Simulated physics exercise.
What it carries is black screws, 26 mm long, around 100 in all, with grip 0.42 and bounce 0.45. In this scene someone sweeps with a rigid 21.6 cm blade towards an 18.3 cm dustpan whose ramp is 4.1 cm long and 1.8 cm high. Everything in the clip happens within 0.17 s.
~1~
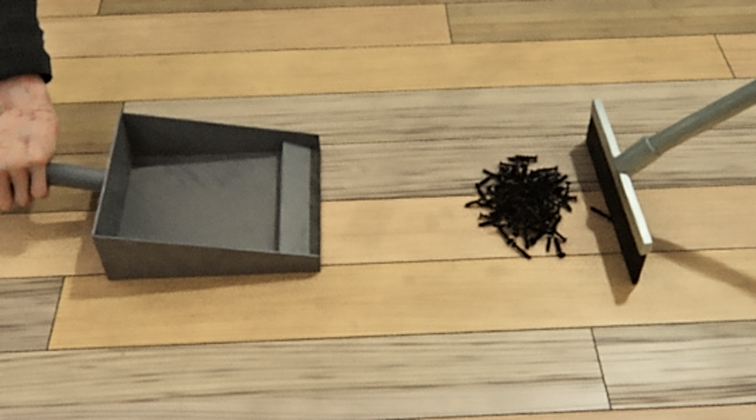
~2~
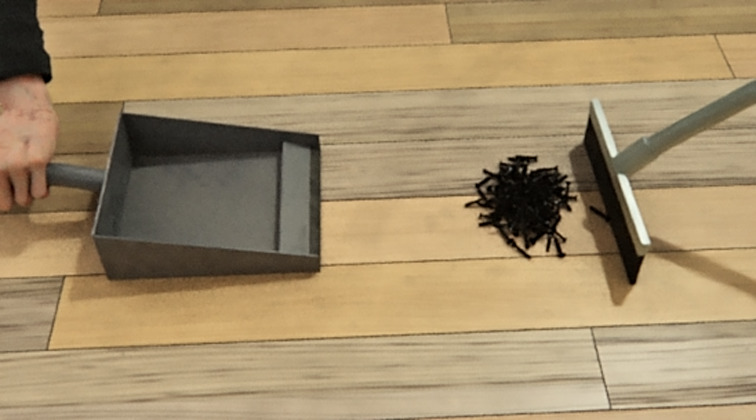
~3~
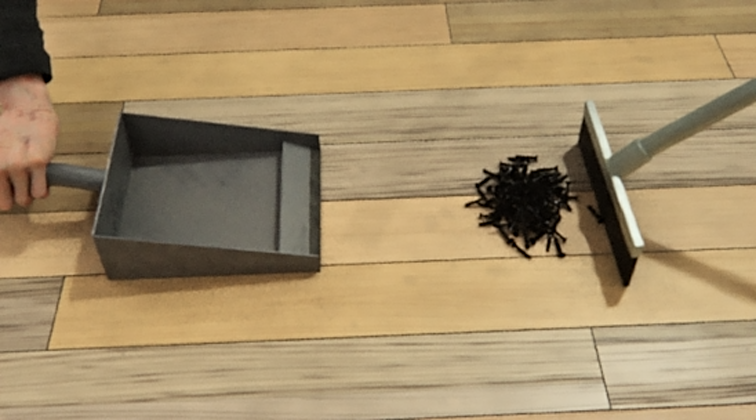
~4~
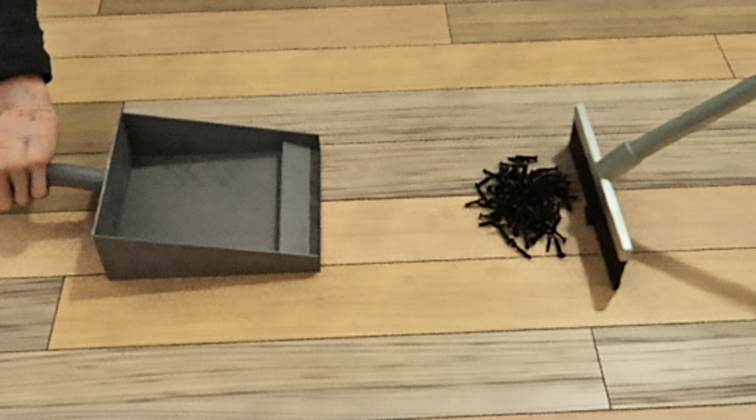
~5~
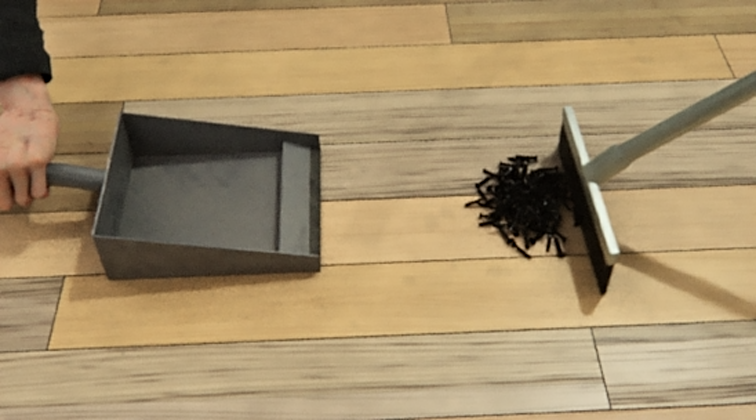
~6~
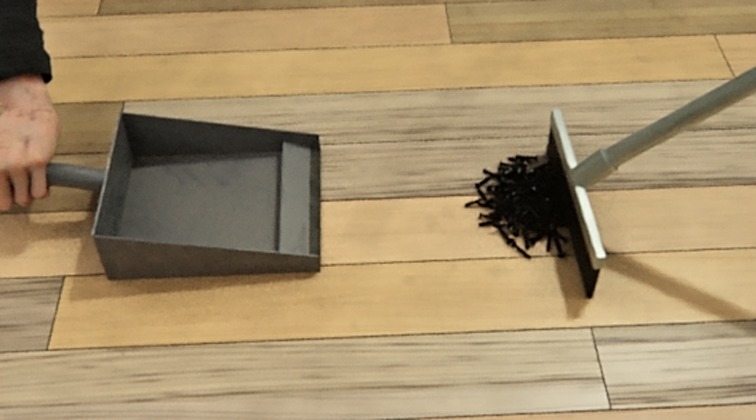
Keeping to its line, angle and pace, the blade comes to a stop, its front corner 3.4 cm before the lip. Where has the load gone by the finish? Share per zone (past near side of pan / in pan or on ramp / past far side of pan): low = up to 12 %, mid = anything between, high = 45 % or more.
Past the pan's near side - mid, in the pan or on its ramp - low, past the pan's far side - low.
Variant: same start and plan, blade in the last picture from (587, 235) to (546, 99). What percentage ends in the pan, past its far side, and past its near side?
Split: Pan = 10, far = 25, near = 0.
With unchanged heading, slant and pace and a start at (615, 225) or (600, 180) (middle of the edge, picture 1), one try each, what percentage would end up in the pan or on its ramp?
The two tries give about 5 % and about 10 %.
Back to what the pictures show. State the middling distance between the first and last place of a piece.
Median shift: Approx. 22 cm.
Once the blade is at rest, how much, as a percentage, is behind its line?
Close to 15 percent.
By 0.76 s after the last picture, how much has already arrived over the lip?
It's near 5 percent at that moment.
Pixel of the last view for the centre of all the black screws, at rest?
My guess is close to (337, 241).
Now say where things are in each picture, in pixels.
In the first frame, blade from (645, 248) to (596, 109), moved 0.0 cm, 0 of the pieces shifted so far; middle of the pieces at (520, 201); pan at (203, 211).
In the second frame, blade from (643, 249) to (594, 109), moved 0.3 cm, 0 of the pieces shifted so far; middle of the pieces at (520, 201).
In the third frame, blade from (636, 251) to (588, 111), moved 1.0 cm, 1 of the pieces shifted so far; middle of the pieces at (520, 201).
In the fourth frame, blade from (625, 254) to (578, 113), moved 2.2 cm, 1 of the pieces shifted so far; middle of the pieces at (520, 201).
In the fifth frame, blade from (612, 258) to (567, 116), moved 3.7 cm, 3 of the pieces shifted so far; middle of the pieces at (520, 201).
In the sixth frame, blade from (598, 262) to (555, 119), moved 5.2 cm, 15 of the pieces shifted so far; middle of the pieces at (520, 201); pan at (203, 211).
Then, 0.27 s after the last picture, middle of the blade 16 cm from the lip; 0 % over the lip, far side 0 %, near side 5 %.
Then, 0.45 s after the last picture, middle of the blade 8 cm from the lip; 0 % over the lip, far side 0 %, near side 15 %.
Then, 0.76 s after the last picture, middle of the blade 4 cm from the lip; 5 % over the lip, far side 0 %, near side 25 %.
In the end, near side 25 %, pan 5 %, far side 0 %, in front of the lip or behind the blade 65 %.
